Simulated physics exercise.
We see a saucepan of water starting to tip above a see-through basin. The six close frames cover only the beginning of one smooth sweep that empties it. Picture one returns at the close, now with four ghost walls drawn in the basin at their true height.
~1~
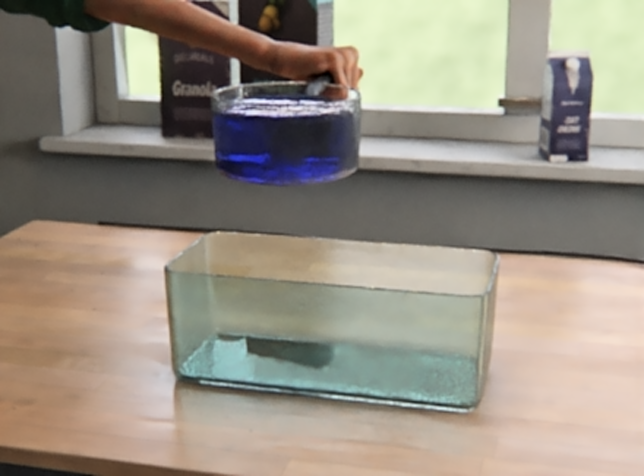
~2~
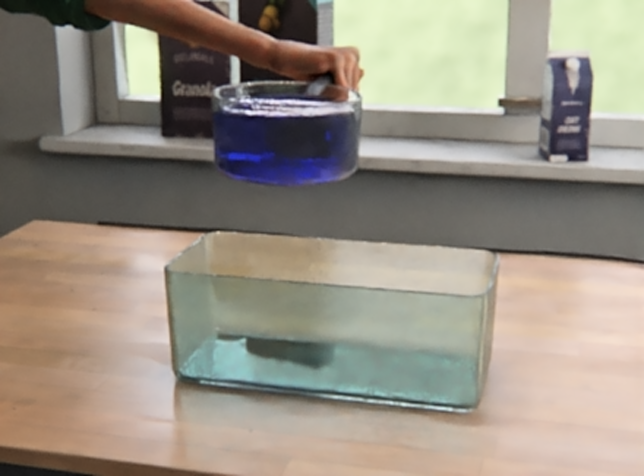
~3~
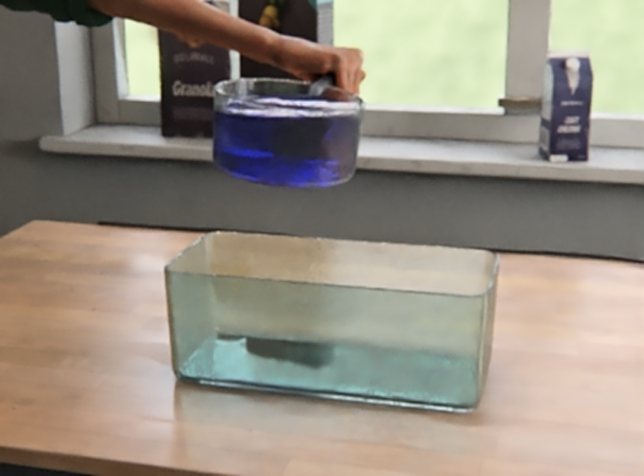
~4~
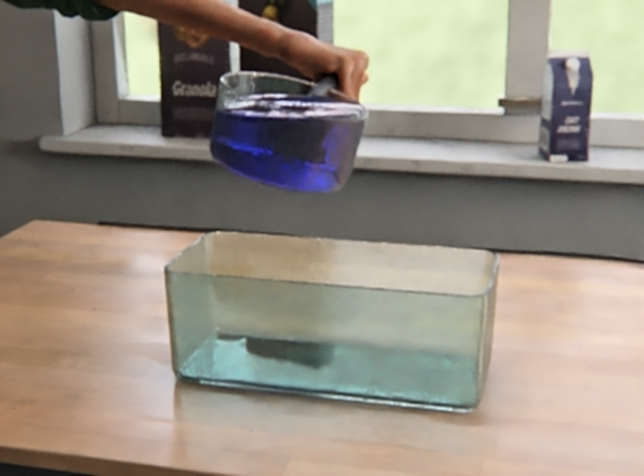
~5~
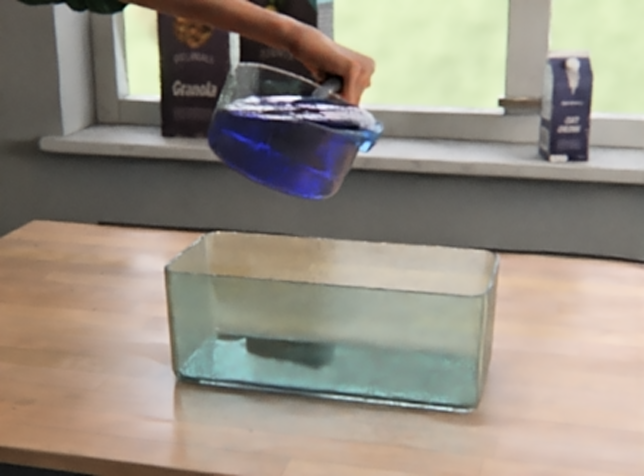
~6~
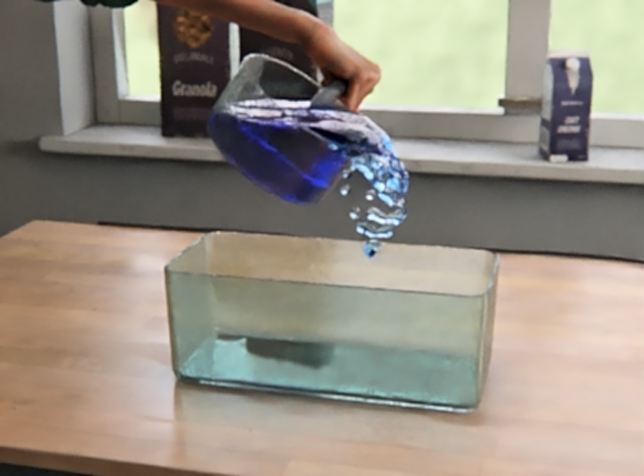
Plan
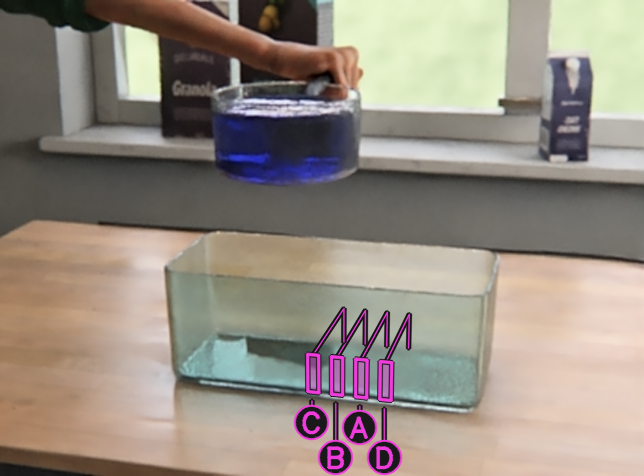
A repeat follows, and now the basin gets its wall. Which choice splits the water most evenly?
Position D does it best.
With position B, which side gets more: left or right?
The right one.
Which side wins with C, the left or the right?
The right side.
In magenta, A at (359, 405); B at (335, 403); C at (311, 400); D at (384, 408).
With A, about 37 % ends left of the wall and 62 % right of it.
With B, about 22 % ends left of the wall and 77 % right of it.
With C, about 12 % ends left of the wall and 88 % right of it.
With D, about 52 % ends left of the wall and 48 % right of it.
